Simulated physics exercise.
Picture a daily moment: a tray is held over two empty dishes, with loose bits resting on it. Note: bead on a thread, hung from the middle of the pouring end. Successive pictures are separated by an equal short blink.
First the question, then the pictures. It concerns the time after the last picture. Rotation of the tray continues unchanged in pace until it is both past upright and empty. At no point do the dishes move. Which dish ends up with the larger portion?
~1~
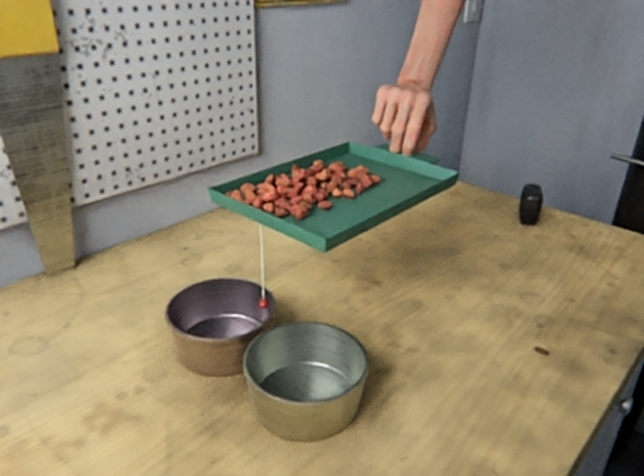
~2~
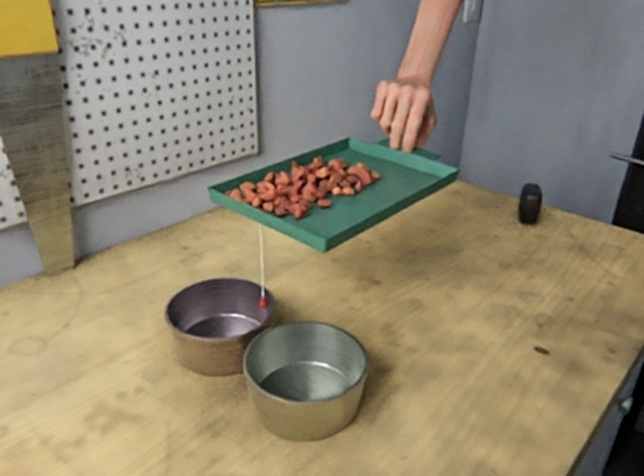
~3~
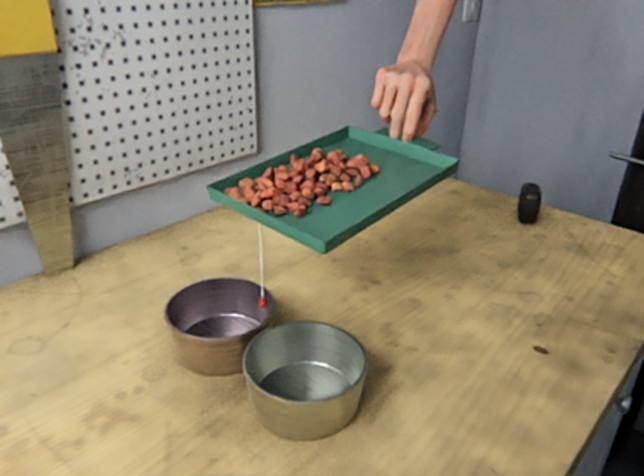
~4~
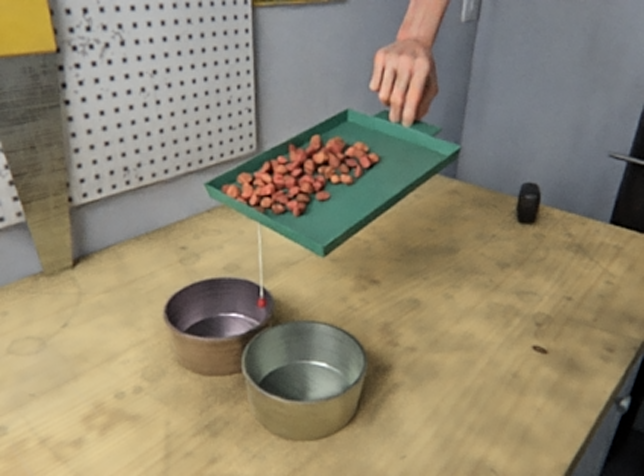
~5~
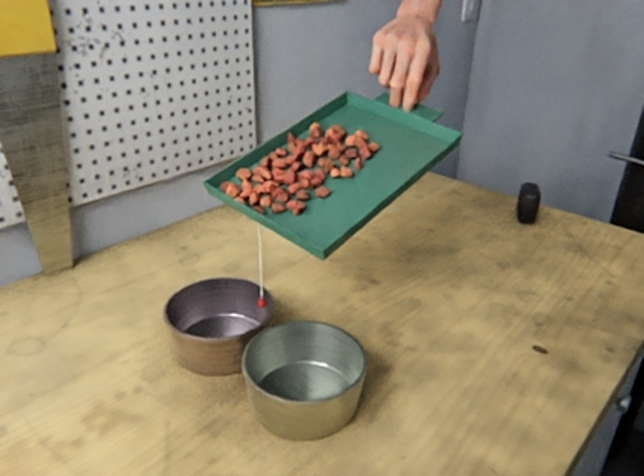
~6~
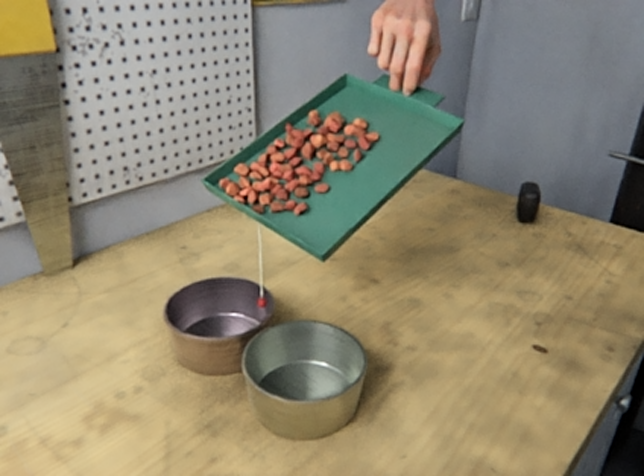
My bet is the dish over on the right is left holding more.
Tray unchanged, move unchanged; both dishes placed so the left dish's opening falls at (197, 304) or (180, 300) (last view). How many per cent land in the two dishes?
Estimate: 100 % first, 80 % second.
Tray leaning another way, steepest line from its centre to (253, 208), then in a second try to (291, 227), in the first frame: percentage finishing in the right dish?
0 % and 50 %.
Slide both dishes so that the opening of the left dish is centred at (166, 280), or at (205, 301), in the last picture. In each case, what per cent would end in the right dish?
Trial 1 around 20 percent, trial 2 around 100 percent.
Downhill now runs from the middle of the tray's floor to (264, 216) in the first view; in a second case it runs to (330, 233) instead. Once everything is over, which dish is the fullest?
Try 1: The left-side dish; try 2: The right-side dish.
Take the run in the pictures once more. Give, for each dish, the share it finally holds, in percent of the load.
Estimate - left dish 0 percent, right dish 90 percent.
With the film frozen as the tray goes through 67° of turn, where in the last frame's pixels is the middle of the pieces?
Roughly at (295, 211).
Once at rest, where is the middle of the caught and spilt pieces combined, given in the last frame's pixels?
Close to (301, 393), more or less.
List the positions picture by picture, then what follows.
Corners of the pouring end (212, 188) and (325, 237), level; middle of the load (301, 187), bits of crushed brick; left dish (179, 346); right dish (262, 407); bead on its thread (264, 304), in the first frame.
Corners of the pouring end (211, 188) and (325, 238), level; middle of the load (300, 185), in the second frame.
Corners of the pouring end (210, 186) and (324, 240), tipped barely, lowest at the right corner; middle of the load (299, 180), in the third frame.
Corners of the pouring end (208, 184) and (323, 244), tipped a little, lowest at the right corner; middle of the load (298, 173), in the fourth frame.
Corners of the pouring end (206, 182) and (322, 248), tipped clearly, lowest at the right corner; middle of the load (297, 167), in the fifth frame.
Corners of the pouring end (205, 180) and (322, 251), tipped clearly, lowest at the right corner; middle of the load (297, 161); left dish (177, 345); right dish (261, 406), in the sixth frame.
Just after the last frame, tray tipped steeply; almost all on the tray; just a few in the right dish; about a tenth in the air.
A moment on, tray tipped past a quarter turn; roughly a quarter on the tray; roughly half in the right dish; just a few outside both; roughly a quarter in the air.
Further on, tray tipped past a quarter turn; almost all in the right dish; about a tenth outside both.
When it is over, tray tipped past a quarter turn; almost all in the right dish; not one in the left dish; about a tenth outside both.
